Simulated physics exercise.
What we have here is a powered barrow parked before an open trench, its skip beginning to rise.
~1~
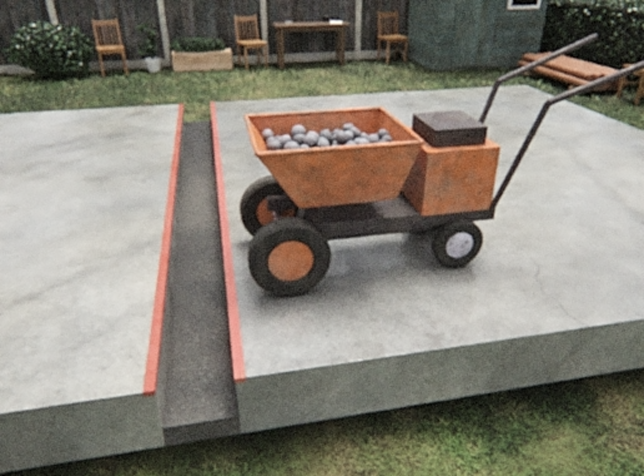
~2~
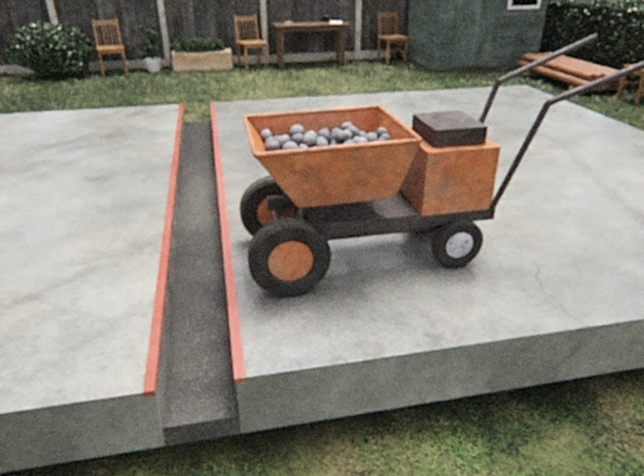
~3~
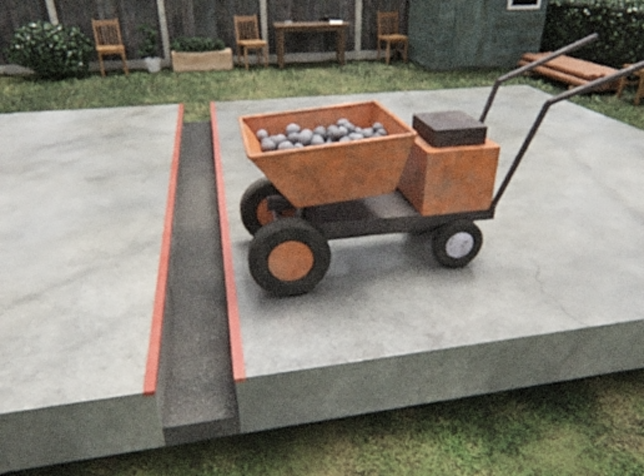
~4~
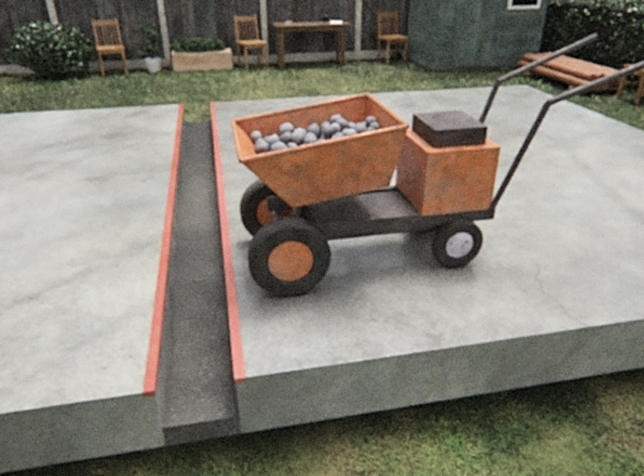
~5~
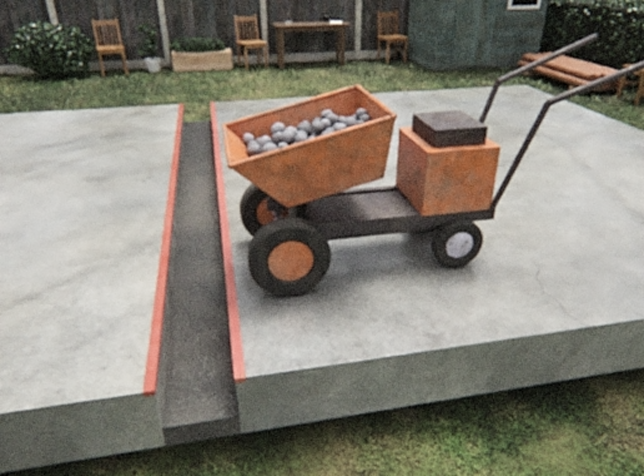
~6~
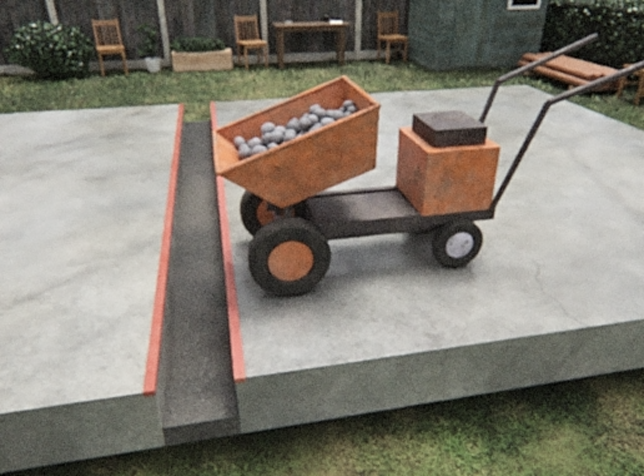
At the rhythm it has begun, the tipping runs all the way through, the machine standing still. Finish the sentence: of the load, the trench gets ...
... a minority of it.
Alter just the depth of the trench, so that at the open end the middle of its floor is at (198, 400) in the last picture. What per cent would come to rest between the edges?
Close to 20 per cent.
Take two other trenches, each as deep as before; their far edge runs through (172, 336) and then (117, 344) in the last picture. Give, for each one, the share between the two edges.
The first gives 10 %, the second 70 %.
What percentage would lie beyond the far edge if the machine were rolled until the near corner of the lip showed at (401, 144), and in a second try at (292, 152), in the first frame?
I'd put it at around 0 percent the first time and 30 percent the second.
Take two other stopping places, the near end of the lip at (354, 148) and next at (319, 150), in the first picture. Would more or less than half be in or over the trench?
Position 1 exceeds half; position 2 exceeds half.
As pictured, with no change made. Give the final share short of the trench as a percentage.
It works out to roughly 0 percent.
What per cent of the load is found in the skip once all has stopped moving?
0 per cent or so.
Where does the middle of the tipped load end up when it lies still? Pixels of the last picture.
I'd mark it at roughly (128, 275).
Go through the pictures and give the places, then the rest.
Lip of the skip at (257, 155), level; top of the load at (323, 144), round cobbles; first edge of the trench at (235, 328); far edge at (155, 339), the trench over half as wide as the skip, and about half as deep as wide, in the first frame.
Lip of the skip at (255, 155), level; top of the load at (321, 143), in the second frame.
Lip of the skip at (250, 157), tipped barely; top of the load at (345, 144), in the third frame.
Lip of the skip at (241, 161), tipped a little; top of the load at (339, 140), in the fourth frame.
Lip of the skip at (230, 166), tipped a little; top of the load at (337, 129), in the fifth frame.
Lip of the skip at (218, 174), tipped clearly; top of the load at (338, 117); first edge of the trench at (235, 328); far edge at (155, 339), in the sixth frame.
Soon after the last picture, skip tipped steeply; all in the skip.
A little later, skip tipped right over; most in the skip; a stray few in or heaped over the trench; a small part beyond it; a stray few falling.
Later still, skip tipped right over; about a quarter in the skip; a small part in or heaped over the trench; about two thirds beyond it.
By the end, skip tipped right over; about a quarter in or heaped over the trench; most beyond it.
